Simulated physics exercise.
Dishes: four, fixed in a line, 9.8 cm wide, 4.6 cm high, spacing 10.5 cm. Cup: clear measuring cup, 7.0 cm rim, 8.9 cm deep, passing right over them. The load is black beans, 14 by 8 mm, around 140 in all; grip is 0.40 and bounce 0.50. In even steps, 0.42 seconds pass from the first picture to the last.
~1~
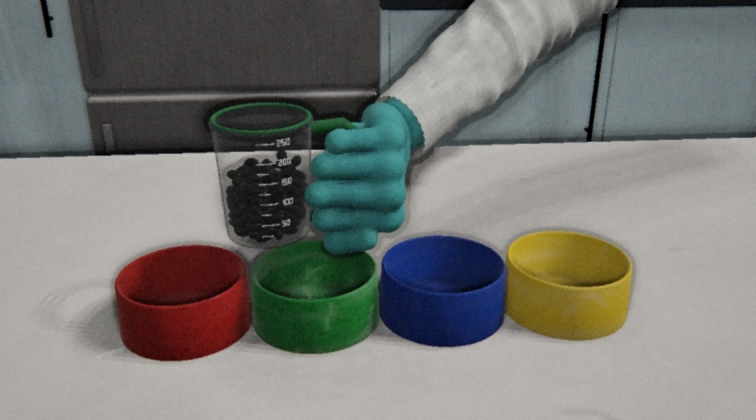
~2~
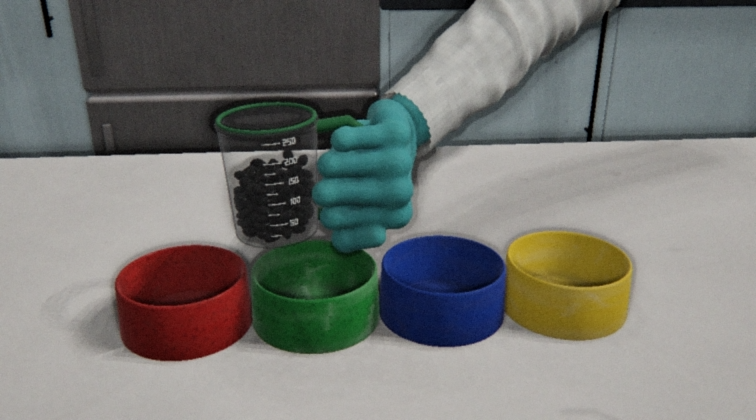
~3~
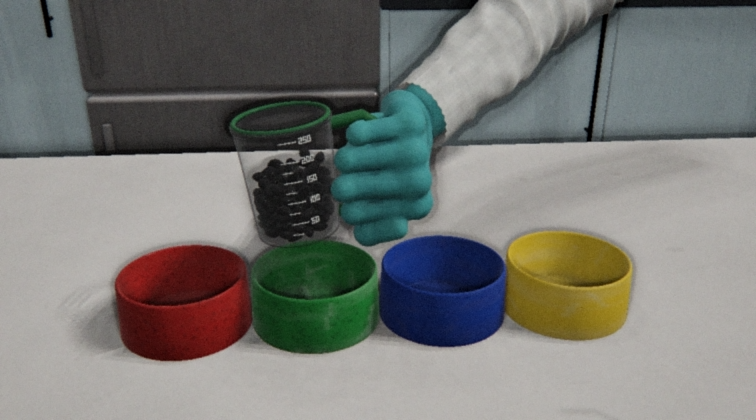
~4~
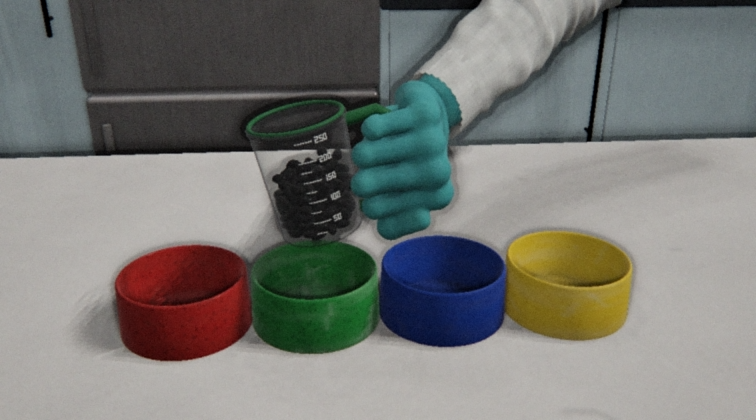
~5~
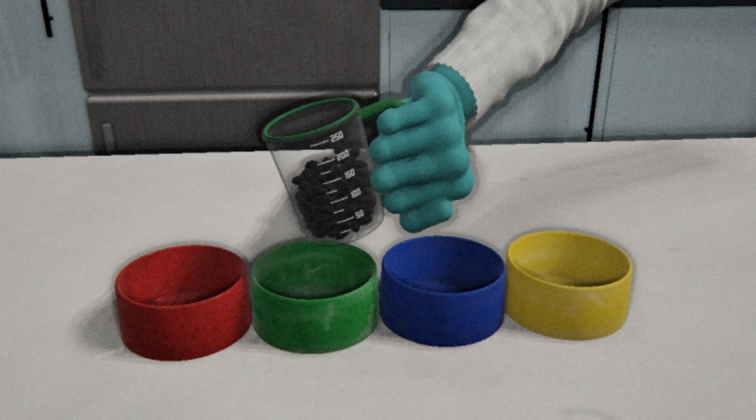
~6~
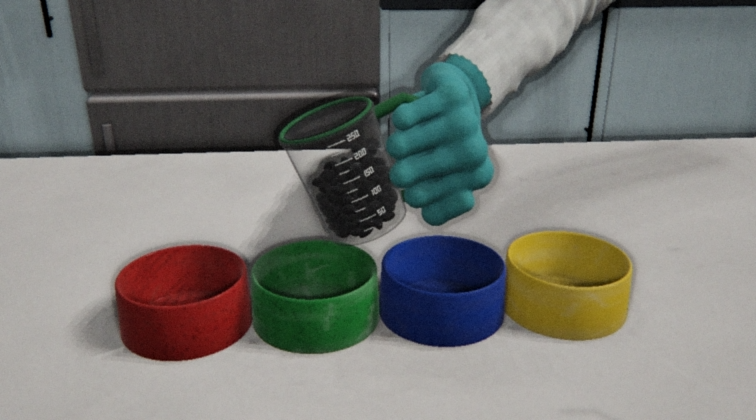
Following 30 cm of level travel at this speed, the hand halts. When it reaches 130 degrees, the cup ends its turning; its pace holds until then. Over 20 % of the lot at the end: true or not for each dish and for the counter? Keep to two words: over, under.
Red: Under, blue: Under, green: Under, yellow: Over, counter: Under.
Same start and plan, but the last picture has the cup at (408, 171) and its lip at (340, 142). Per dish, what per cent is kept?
Kept per dish: Red = 0, blue = 0, green = 0, yellow = 100.
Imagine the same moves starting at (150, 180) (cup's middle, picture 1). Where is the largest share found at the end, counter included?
Result - top receiver is blue.
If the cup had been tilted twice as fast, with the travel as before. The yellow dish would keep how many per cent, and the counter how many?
Then the yellow dish would get 0 and the counter 0.
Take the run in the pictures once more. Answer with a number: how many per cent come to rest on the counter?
The share comes to some 0 percent.
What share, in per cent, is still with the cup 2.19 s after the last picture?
Around 0 in a hundred.
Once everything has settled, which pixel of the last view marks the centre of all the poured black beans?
When it all comes to rest, the middle is near (563, 288).
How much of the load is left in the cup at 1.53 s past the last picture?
Roughly 95 %.
Then, 0.92 s after the last picture, tilt 71 degrees; cup holds 100 %.
Then, 1.53 s after the last picture, tilt 105 degrees; cup holds 95 %, yellow 5 %.
Then, 2.19 s after the last picture, tilt 130 degrees; cup holds 0 %, yellow 100 %.
In the end, red 0 %, blue 0 %, green 0 %, yellow 100 %, counter 0 %.
